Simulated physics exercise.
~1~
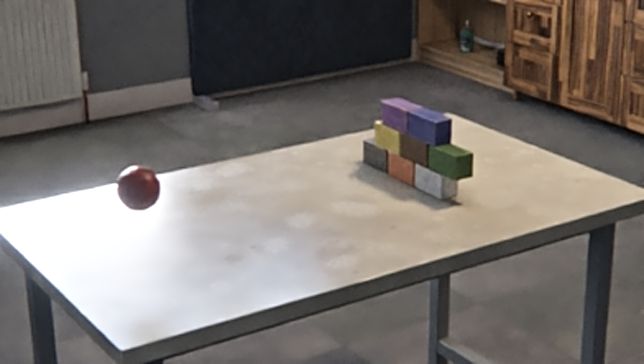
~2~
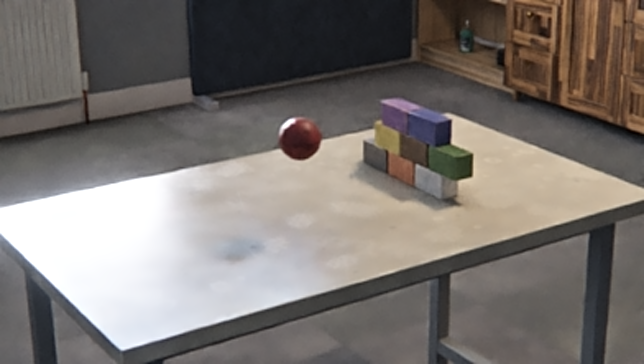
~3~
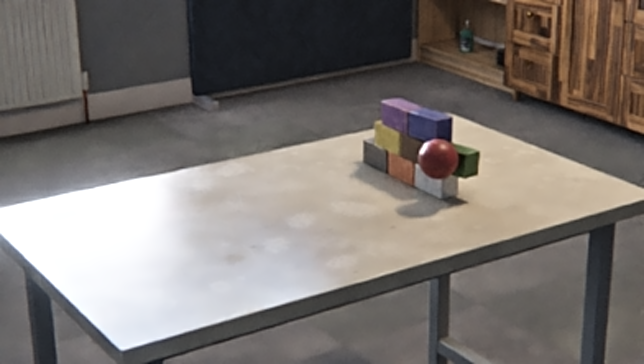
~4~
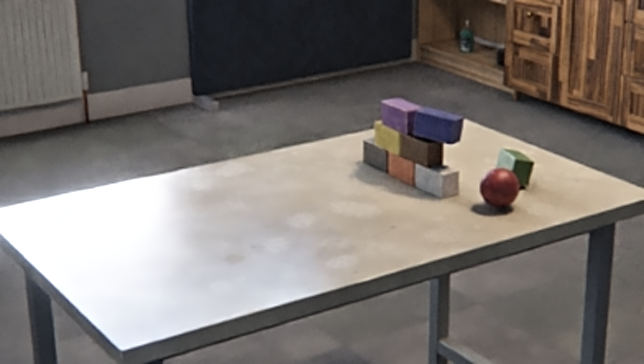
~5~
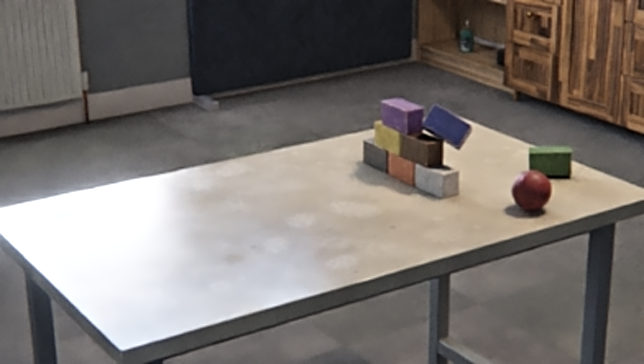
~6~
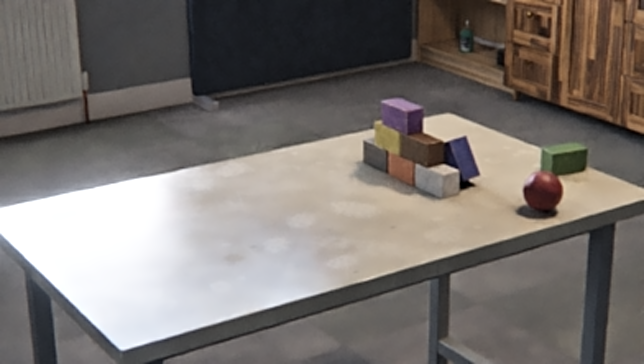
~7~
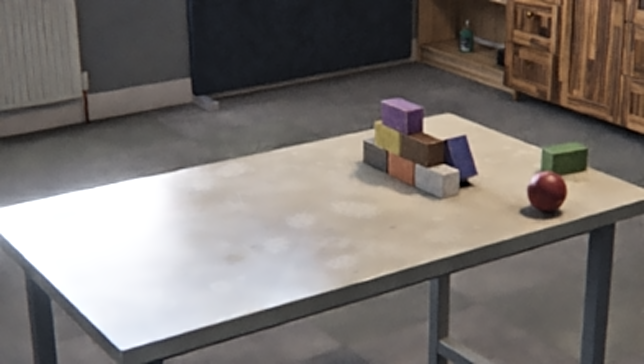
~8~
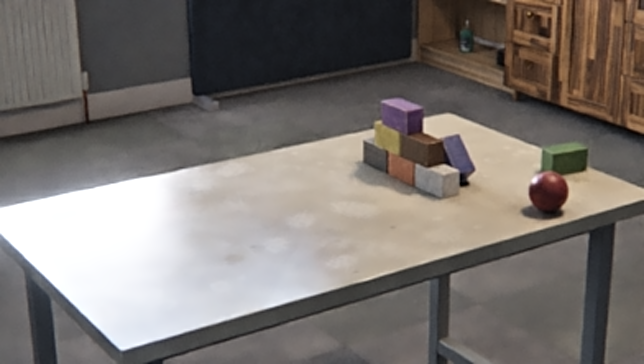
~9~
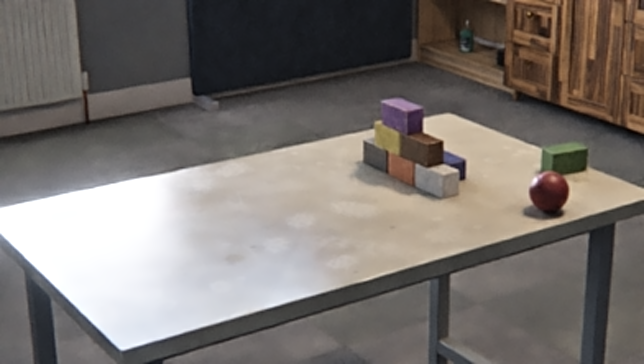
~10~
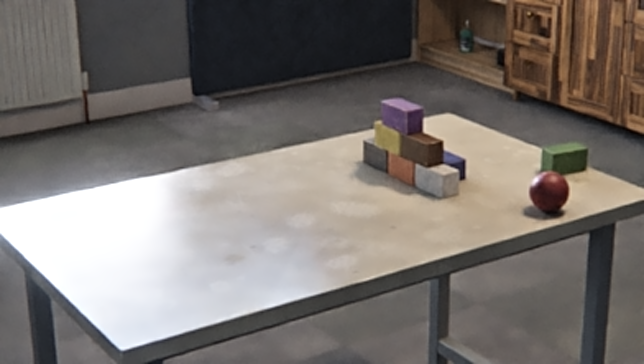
Red ball flying into a stack of coloured blocks, knocking the green block away and toppling the blue one behind the pile.
